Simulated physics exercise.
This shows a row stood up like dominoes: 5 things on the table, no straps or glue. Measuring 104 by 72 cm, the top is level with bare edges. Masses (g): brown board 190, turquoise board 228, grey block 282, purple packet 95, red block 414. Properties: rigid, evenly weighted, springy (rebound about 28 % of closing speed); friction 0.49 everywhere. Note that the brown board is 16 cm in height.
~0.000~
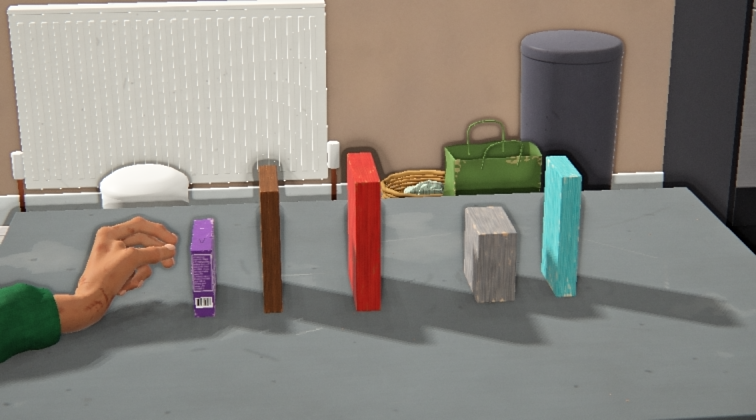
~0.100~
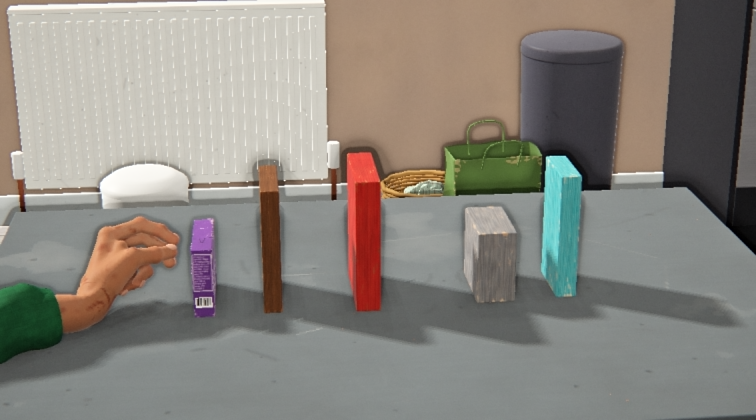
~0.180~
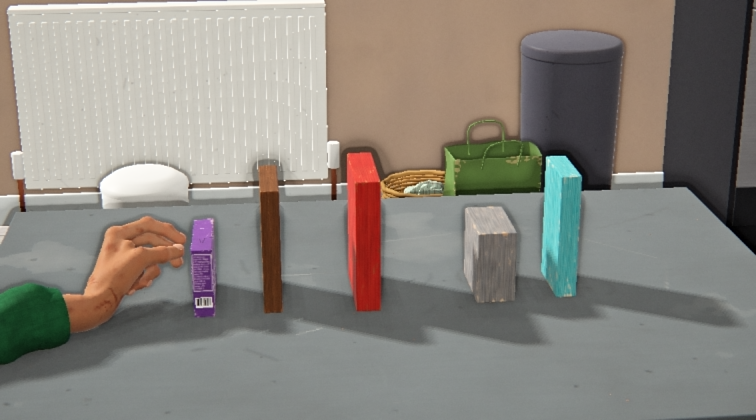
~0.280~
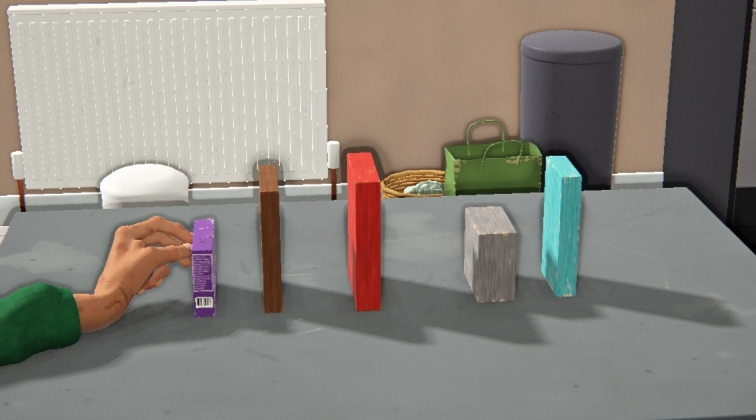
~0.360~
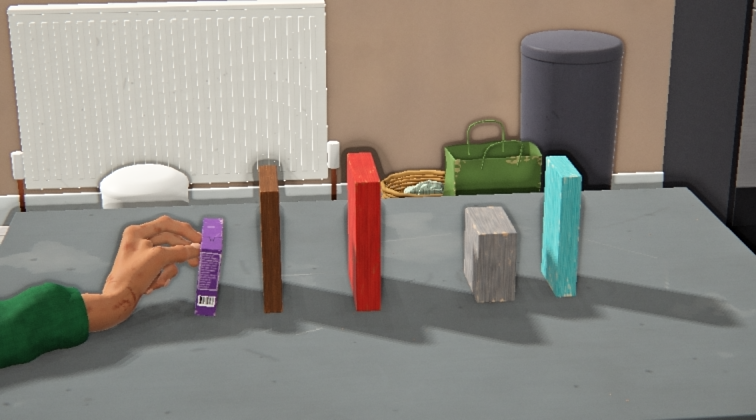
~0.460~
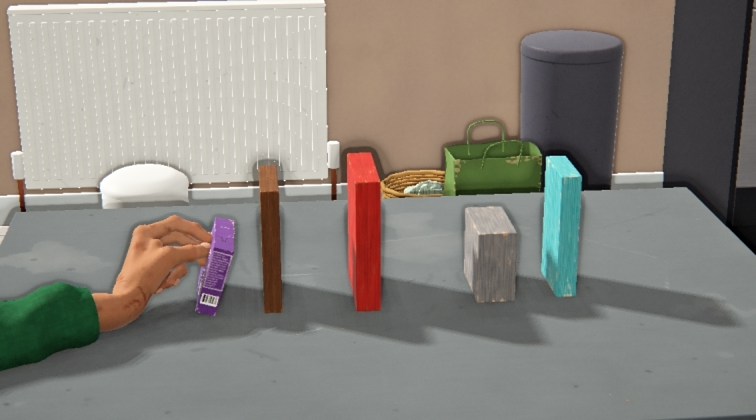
A hand in a green sleeve, at the left of a grey table seen from the front and slightly above by a still camera, inches right until its fingers meet a small purple packet. To the packet's right stand a thin brown board, a tall red block, a short grey block and a turquoise board, before a white radiator, green bag and dark bin. Pushed by the fingers, the packet tilts rightward toward the brown board, while the others stay upright.
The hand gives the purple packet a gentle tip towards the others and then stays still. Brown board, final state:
Toppled.
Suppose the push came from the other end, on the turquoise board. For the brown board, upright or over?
Brown board: Still standing.
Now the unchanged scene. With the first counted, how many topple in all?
That makes 3.
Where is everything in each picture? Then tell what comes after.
Brown board (271, 239); grey block (489, 254), in the first picture.
Grey block (489, 254); red block (364, 231), in the second picture.
Grey block (489, 254); red block (364, 231), in the third picture.
Grey block (489, 254); red block (364, 231), in the fourth picture.
Purple packet 8° over; grey block (489, 254); red block (364, 231), in the fifth picture.
Purple packet 18° over; brown board (271, 239); grey block (489, 254), in the sixth picture.
By 0.76 s, purple packet 49° over; brown board tilted 7° near (279, 238).
By 1.16 s, purple packet 70° over; brown board tilted 46° near (322, 249); red block tilted 14°.
By 1.36 s, purple packet 74° over; brown board tilted 68° near (338, 264); red block tilted 49°.
By 2.06 s, purple packet 74° over; brown board tilted 68° near (339, 265); red block tilted 51°.
When it is over (3.4 s), lying over on the table, brown board and red block; grey block within 5 cm of the start. End places, in pixels of the last picture, brown board near (339, 265).
